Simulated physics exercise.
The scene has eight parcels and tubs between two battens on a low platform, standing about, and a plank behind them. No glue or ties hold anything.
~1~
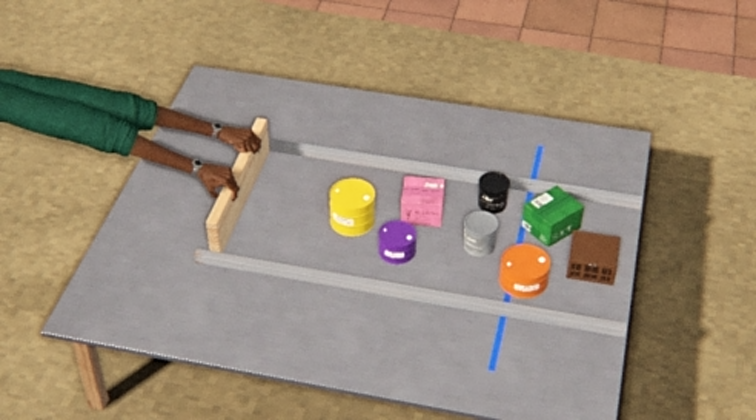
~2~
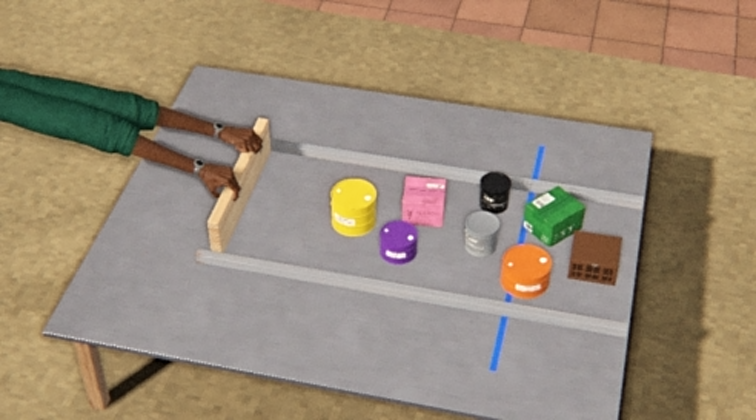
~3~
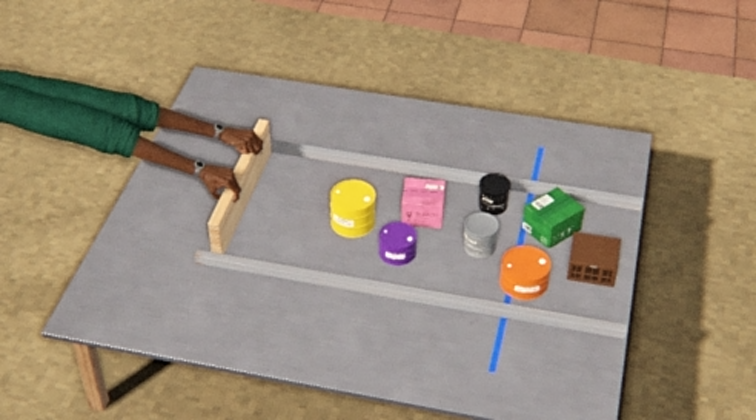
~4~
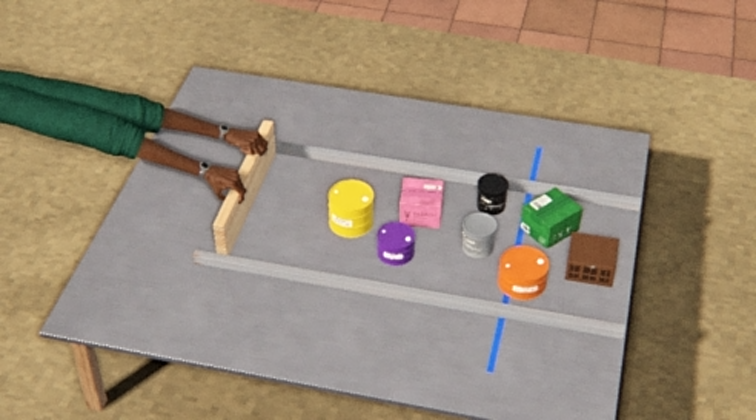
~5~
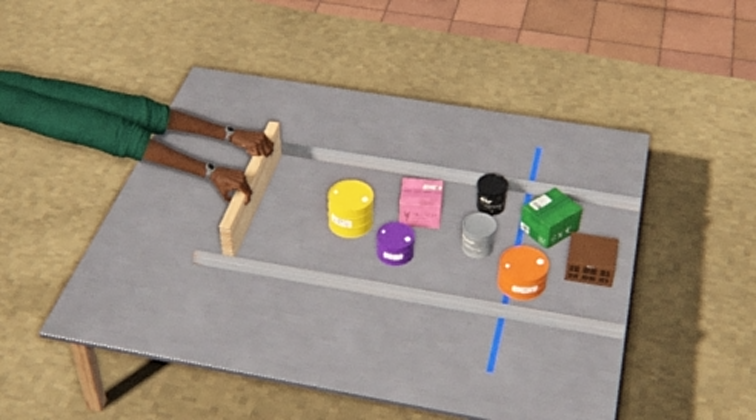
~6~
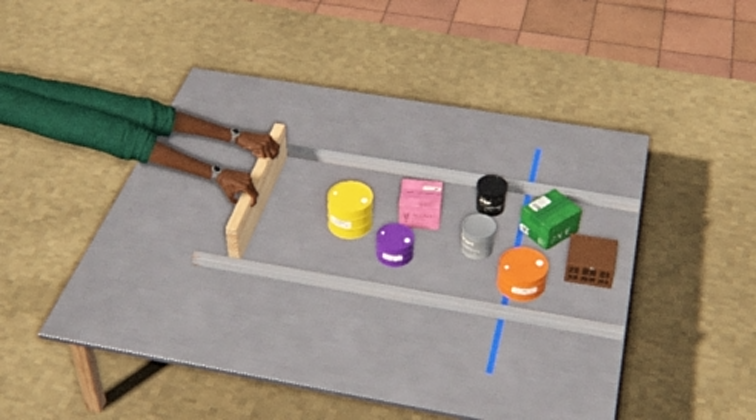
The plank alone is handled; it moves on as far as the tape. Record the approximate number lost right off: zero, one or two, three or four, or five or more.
Number lost: Zero.
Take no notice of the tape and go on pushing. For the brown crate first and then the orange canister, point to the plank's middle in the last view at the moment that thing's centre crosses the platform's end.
The brown crate gives roughly (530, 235), the orange canister roughly (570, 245).
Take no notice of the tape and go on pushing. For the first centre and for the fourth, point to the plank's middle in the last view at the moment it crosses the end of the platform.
The first puts it near (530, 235), the next near (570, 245).
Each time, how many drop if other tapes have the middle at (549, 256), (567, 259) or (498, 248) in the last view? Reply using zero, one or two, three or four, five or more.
Taking the places in the order asked: 1 or 2, then 1 or 2, then none at all.
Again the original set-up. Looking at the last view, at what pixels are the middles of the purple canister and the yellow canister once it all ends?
The purple canister at (527, 283), the yellow canister at (538, 249).
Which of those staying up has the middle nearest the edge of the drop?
Answer: The brown crate.
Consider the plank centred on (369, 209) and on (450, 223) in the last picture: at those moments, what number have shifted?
Tally: First 3; then 5.
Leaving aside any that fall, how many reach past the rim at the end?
You'd get 1.
Soon after, none off yet; brown crate at rest near (591, 261); green parcel at rest near (551, 219); orange canister at rest near (522, 274).
Then, none off yet; brown crate at rest near (591, 261); green parcel at rest near (551, 219); orange canister at rest near (523, 275).
At rest, the number that fall off is zero.
